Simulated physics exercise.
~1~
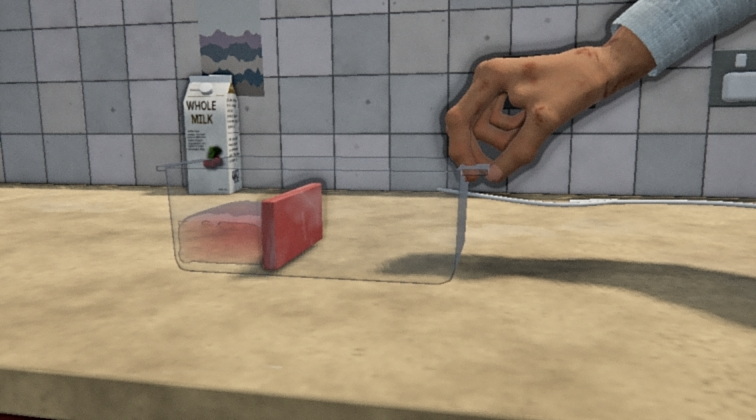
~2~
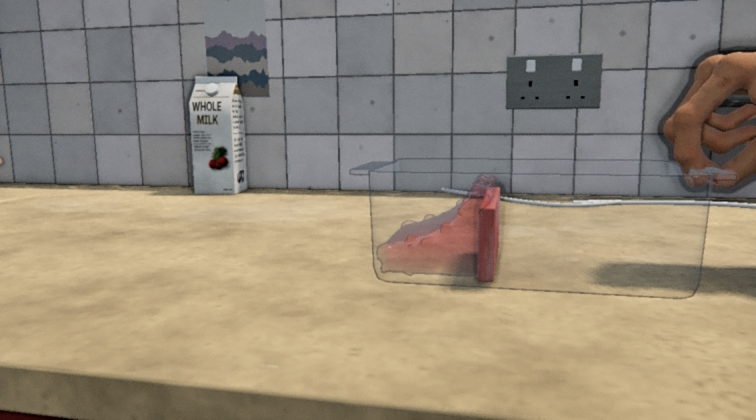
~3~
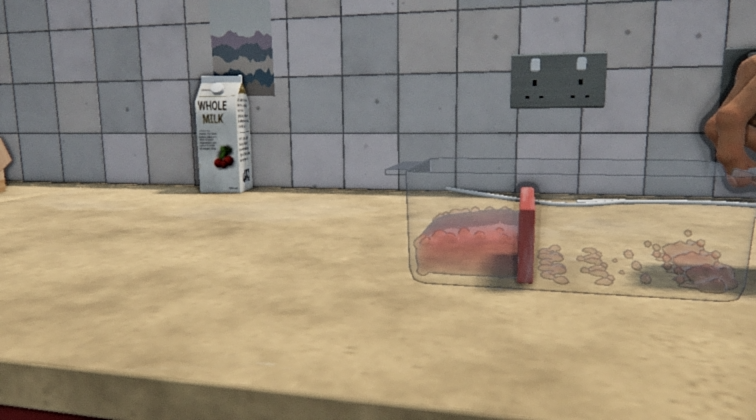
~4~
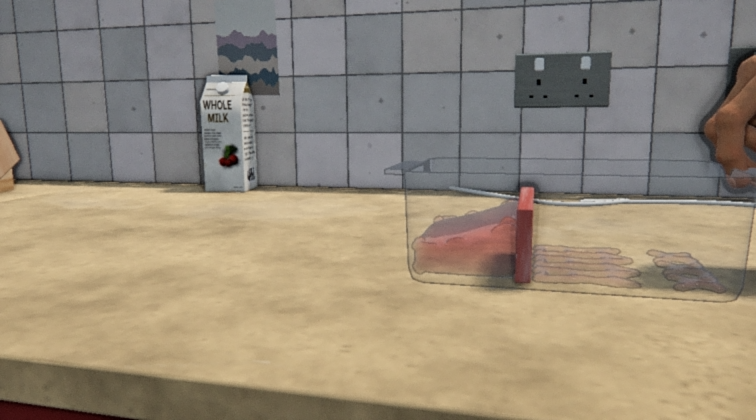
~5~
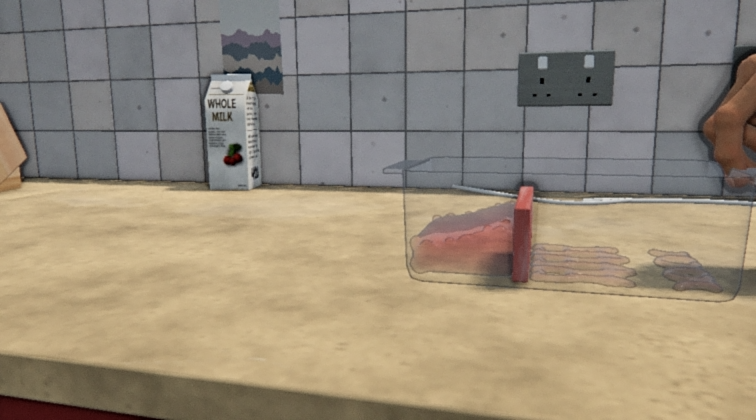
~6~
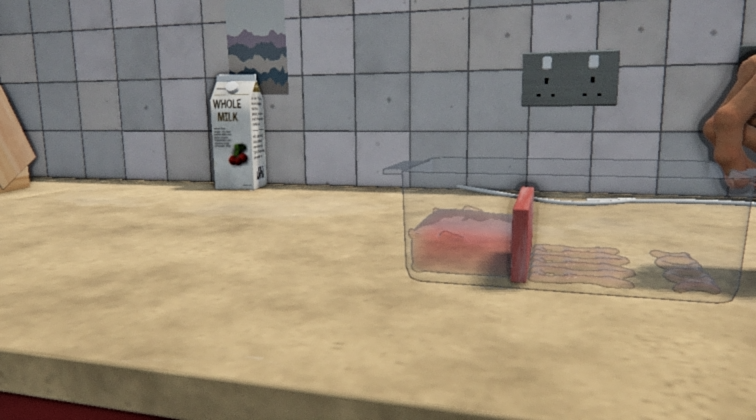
A hand with a pale blue sleeve grips the right end of a clear food box on a beige kitchen counter, seen from the front and slightly above. A red upright divider splits the box, with pinkish-tinted water on its left, while a milk carton stands behind against grey tiles. The hand pulls the box to the right, and the water heaps up in a slope against the divider. Some water gets into the right part, scattering in droplets and small blobs. The box stops, and the water on the left rocks while shallow streaks lie along the right floor. Most water remains left of the upright divider.
